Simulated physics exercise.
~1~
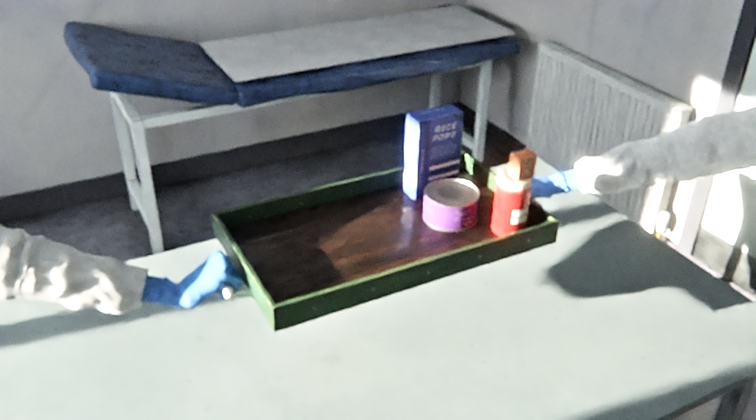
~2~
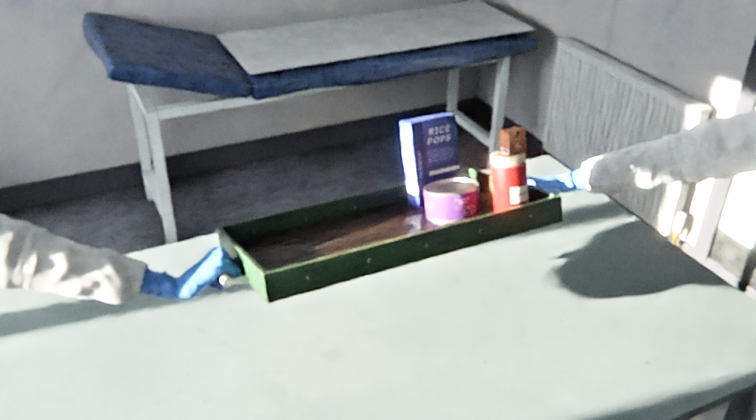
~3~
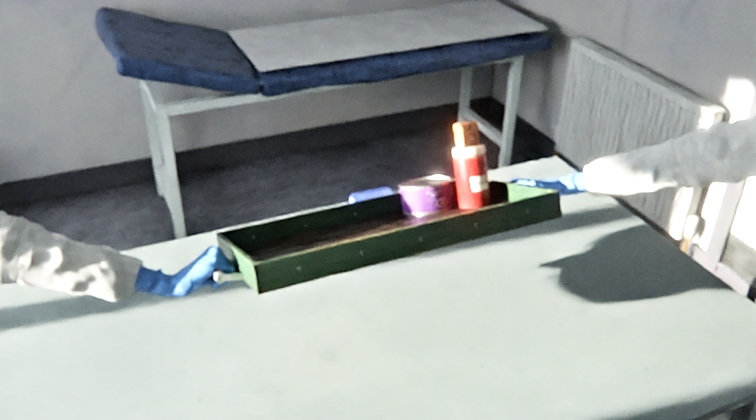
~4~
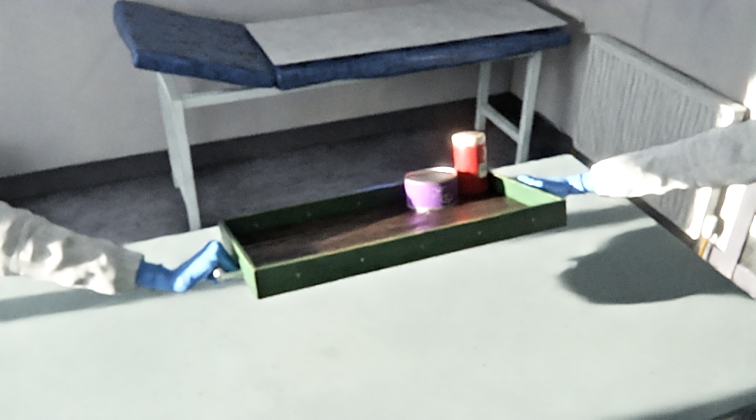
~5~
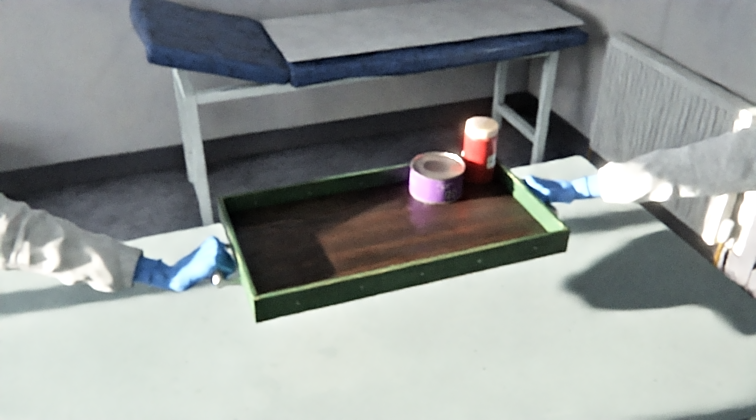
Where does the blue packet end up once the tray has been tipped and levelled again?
It ends up off the tray, having gone over the far edge while the tray was tipped away.
In a bright room with a blue padded bench and a radiator, a green-rimmed tray is seen from slightly above, held over a pale table by two blue-gloved hands. A blue packet, a purple tub and a red jar with a small orange carton on top stand toward its right side. The hands tip the far edge down, and the packet leans, then topples over the far rim. The jar and tub slide toward that rim, and the carton drops out of sight. The hands level the tray again, leaving only the upright jar and the tub near the far edge.
